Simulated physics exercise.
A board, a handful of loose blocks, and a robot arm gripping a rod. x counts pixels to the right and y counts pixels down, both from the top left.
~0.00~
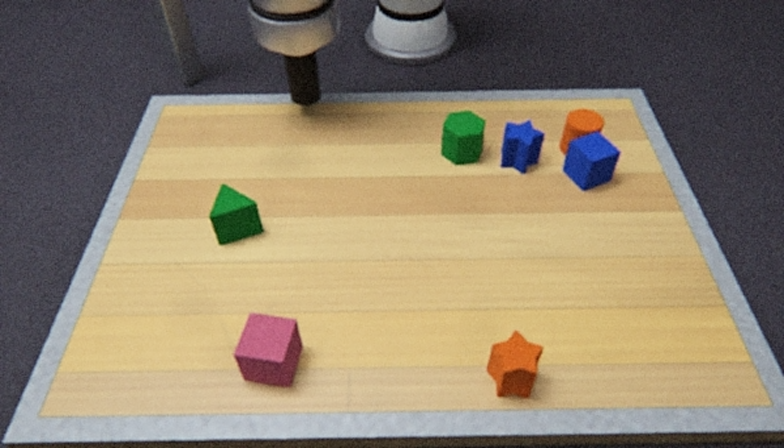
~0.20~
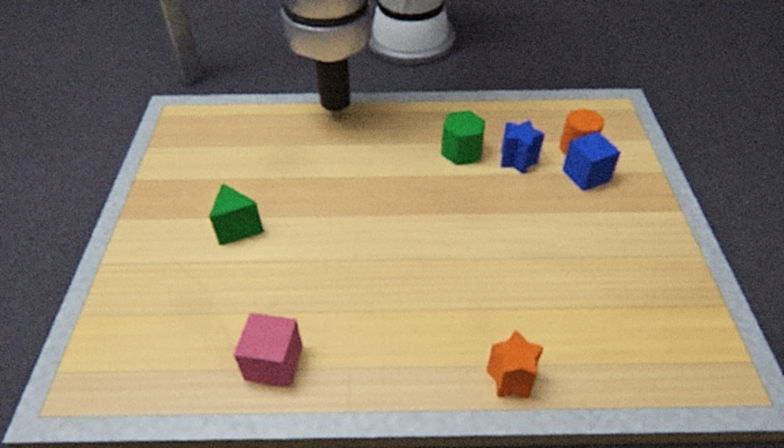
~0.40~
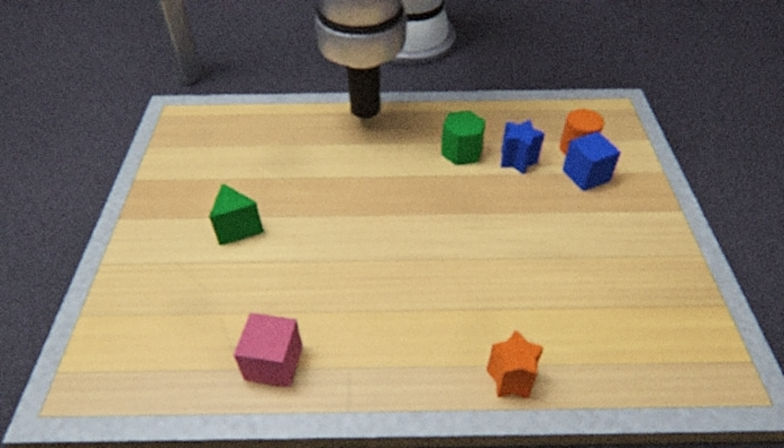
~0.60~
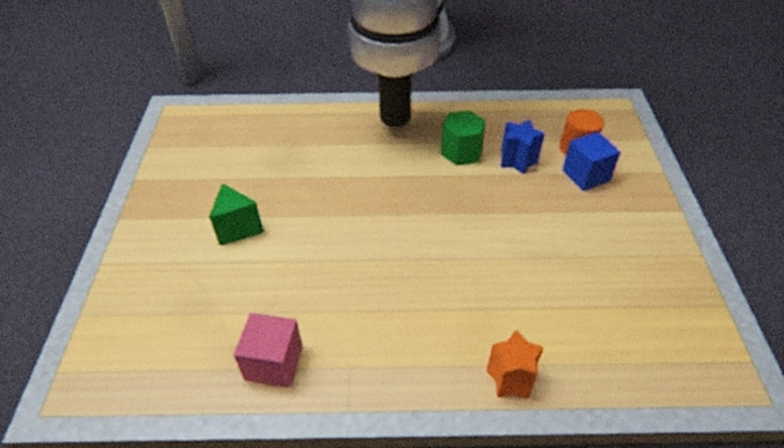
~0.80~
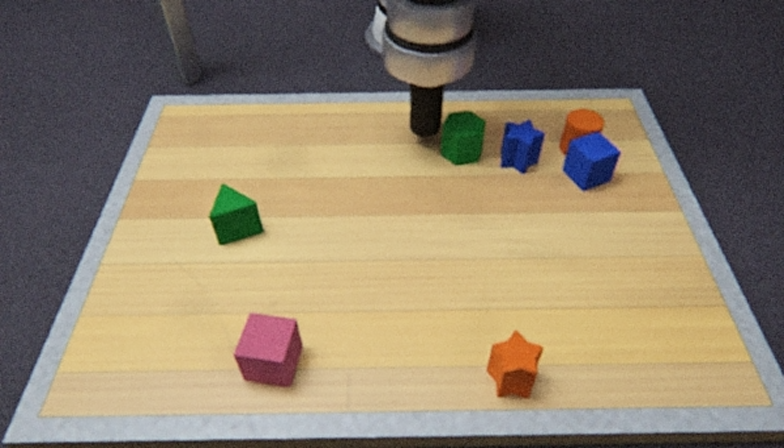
The footage shows a robot arm with a dark rod moving steadily right along the far side of a wooden board, drawing close to a green six-sided block, while the colored blocks scattered across the board remain still.
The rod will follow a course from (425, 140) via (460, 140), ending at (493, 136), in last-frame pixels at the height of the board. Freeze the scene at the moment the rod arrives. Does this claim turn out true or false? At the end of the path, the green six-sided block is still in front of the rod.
The statement is false.
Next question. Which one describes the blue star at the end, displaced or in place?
From what I can tell, it won't keep its place.
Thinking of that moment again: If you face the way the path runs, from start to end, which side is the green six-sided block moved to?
Towards the right-hand side.
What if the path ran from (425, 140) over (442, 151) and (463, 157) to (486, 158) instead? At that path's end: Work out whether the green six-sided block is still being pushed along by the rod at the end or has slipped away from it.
It remains before the rod.
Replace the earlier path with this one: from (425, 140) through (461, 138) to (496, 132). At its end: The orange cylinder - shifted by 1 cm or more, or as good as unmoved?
That block stays in place.
What follows on the original path. Halfway along, rod (462, 127); green six-sided block (488, 128), turned 40° clockwise.
At the end, rod (495, 123); green six-sided block (498, 131), turned 55° clockwise; blue star (536, 134); orange cylinder still.
